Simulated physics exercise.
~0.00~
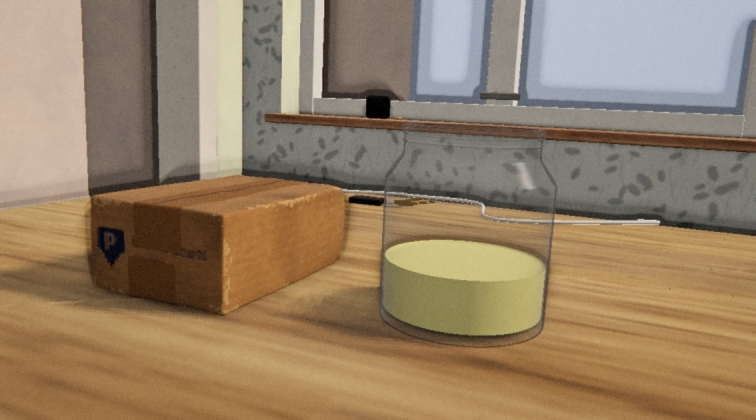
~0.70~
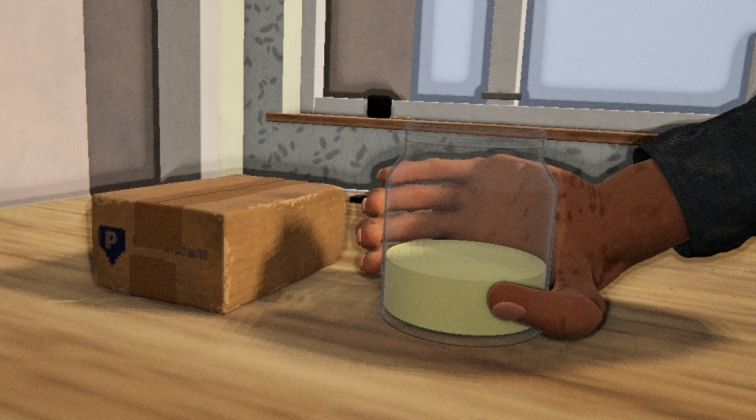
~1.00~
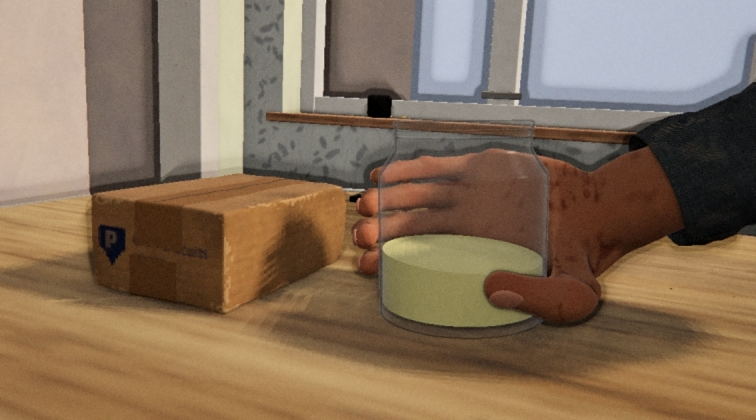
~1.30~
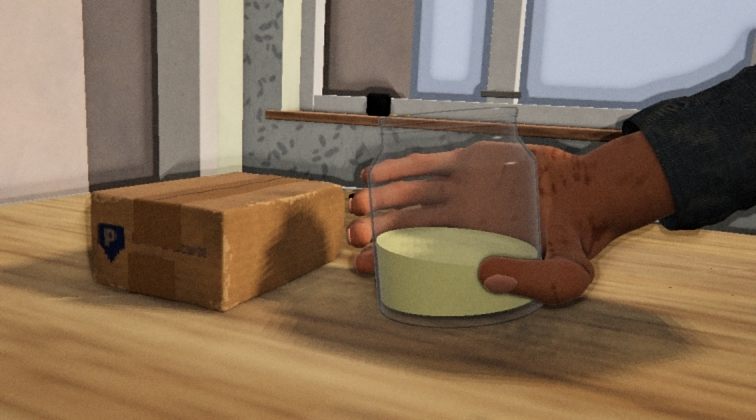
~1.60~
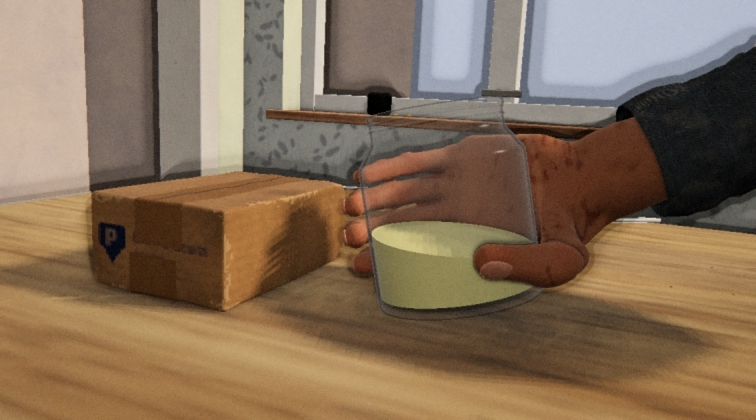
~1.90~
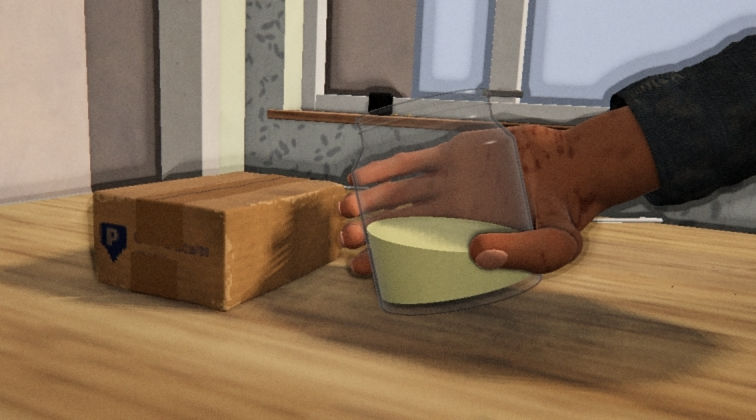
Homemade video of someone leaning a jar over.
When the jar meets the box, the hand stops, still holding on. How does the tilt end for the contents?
It retains every drop.
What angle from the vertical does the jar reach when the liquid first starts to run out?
70 degrees, roughly.
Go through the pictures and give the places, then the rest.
In the first picture, it stands upright; jar (466, 219) about a quarter full.
The second picture shows a hand takes hold; jar about a quarter full, surface at (464, 260); box (233, 232).
In the third picture, it is leaning; jar (461, 212) about a quarter full.
The fourth picture shows tipping on its foot; jar about a quarter full, surface at (456, 245); box (232, 229).
In the fifth picture, the top moves towards the box; jar (446, 198) about a quarter full.
The sixth picture shows on the way over; jar about a quarter full, surface at (447, 235); box (234, 229).
After 2.5 s, the jar leans by about 30°; all is still inside.
After 3.1 s, the jar leans by about 45°; all is still inside.
After 4.5 s, the jar leans by about 50°, against the box; all is still inside.
